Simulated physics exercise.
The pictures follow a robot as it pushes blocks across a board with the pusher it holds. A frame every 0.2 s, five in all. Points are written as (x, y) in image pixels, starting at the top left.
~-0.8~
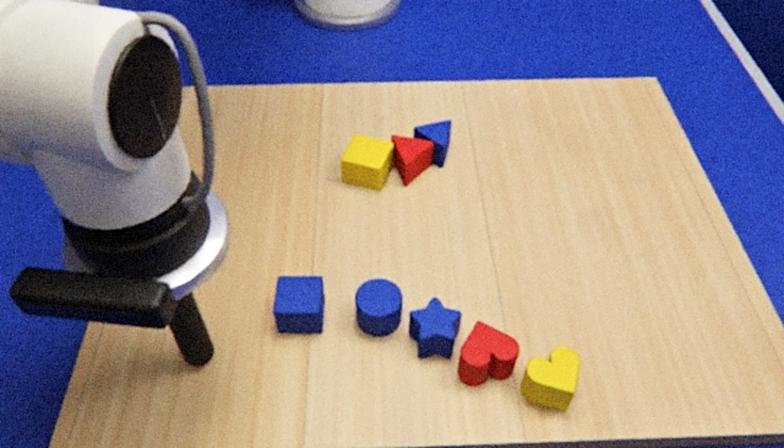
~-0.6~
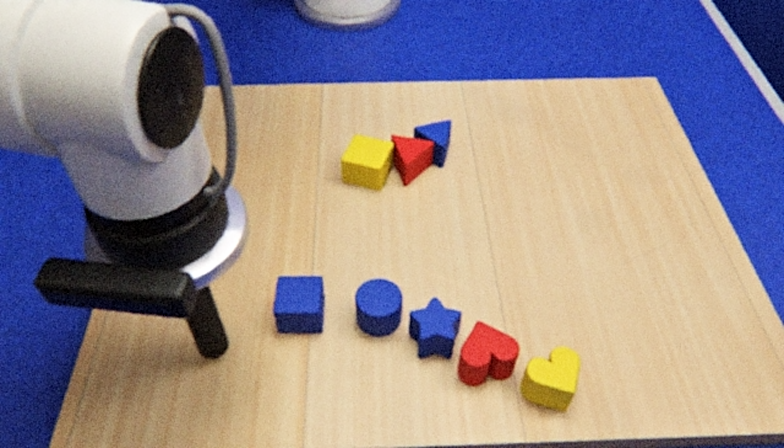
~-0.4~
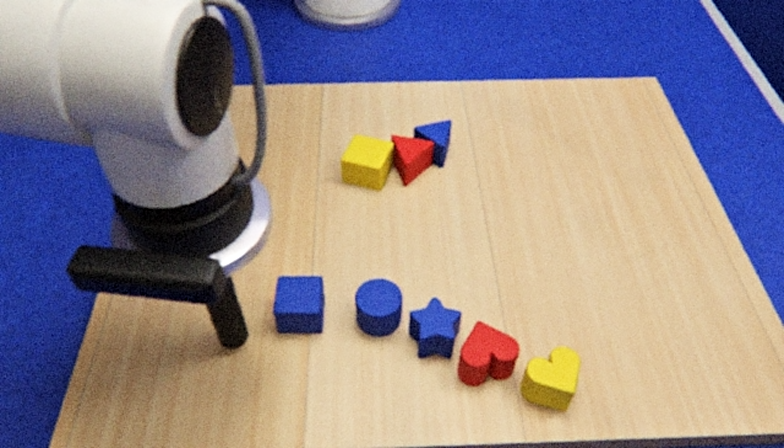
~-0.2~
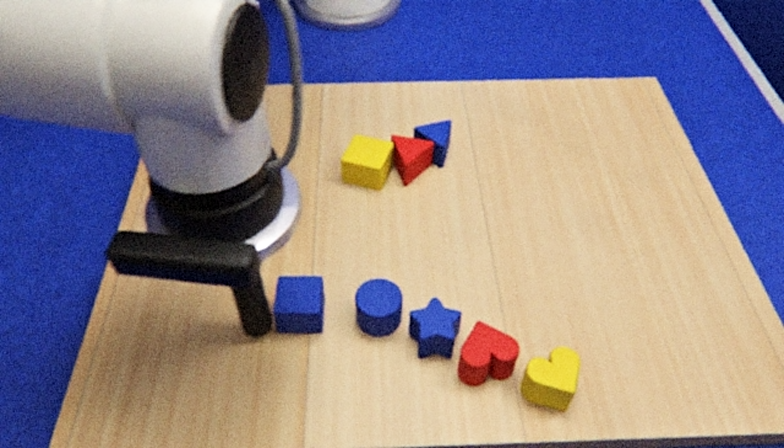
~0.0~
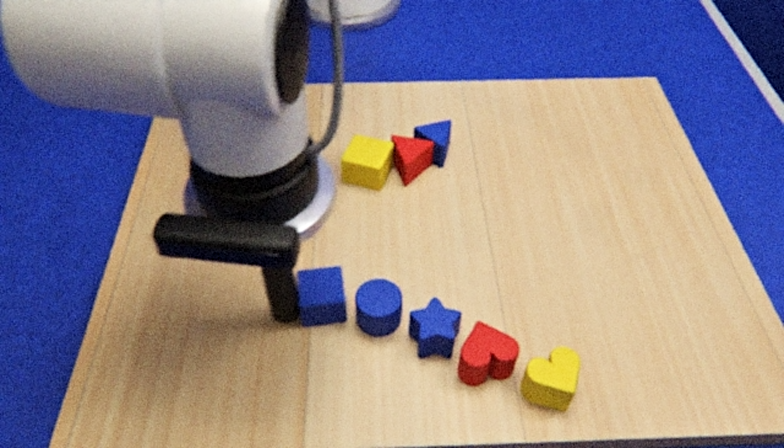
A white robot arm with a black pusher moves rightward across a wooden board, toward a blue square block at the left of a row of colourful blocks. The pusher meets the square and shifts it slightly right, closer to the blue circular block, while the other blocks stay still.
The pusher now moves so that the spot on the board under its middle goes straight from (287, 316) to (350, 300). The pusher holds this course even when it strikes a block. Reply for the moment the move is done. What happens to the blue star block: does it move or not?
Here's my answer: The blue star block remains in position.
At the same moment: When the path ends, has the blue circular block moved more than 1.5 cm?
That would be a yes.
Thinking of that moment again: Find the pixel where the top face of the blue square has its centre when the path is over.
(379, 262)
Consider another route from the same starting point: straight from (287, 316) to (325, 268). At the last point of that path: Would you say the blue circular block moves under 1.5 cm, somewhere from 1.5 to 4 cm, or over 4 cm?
Final distance: Less than 1.5 cm.
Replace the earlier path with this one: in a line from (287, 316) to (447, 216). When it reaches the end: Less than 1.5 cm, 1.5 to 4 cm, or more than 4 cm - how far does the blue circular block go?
The move is medium, 1.5 to 4 cm.
The first path, step by step. Halfway along, pusher (318, 303); blue square (352, 274); blue circular block (400, 295).
At the end, pusher (349, 295); blue square (379, 262), turned 25° anticlockwise; blue circular block (404, 294); blue star block in place.
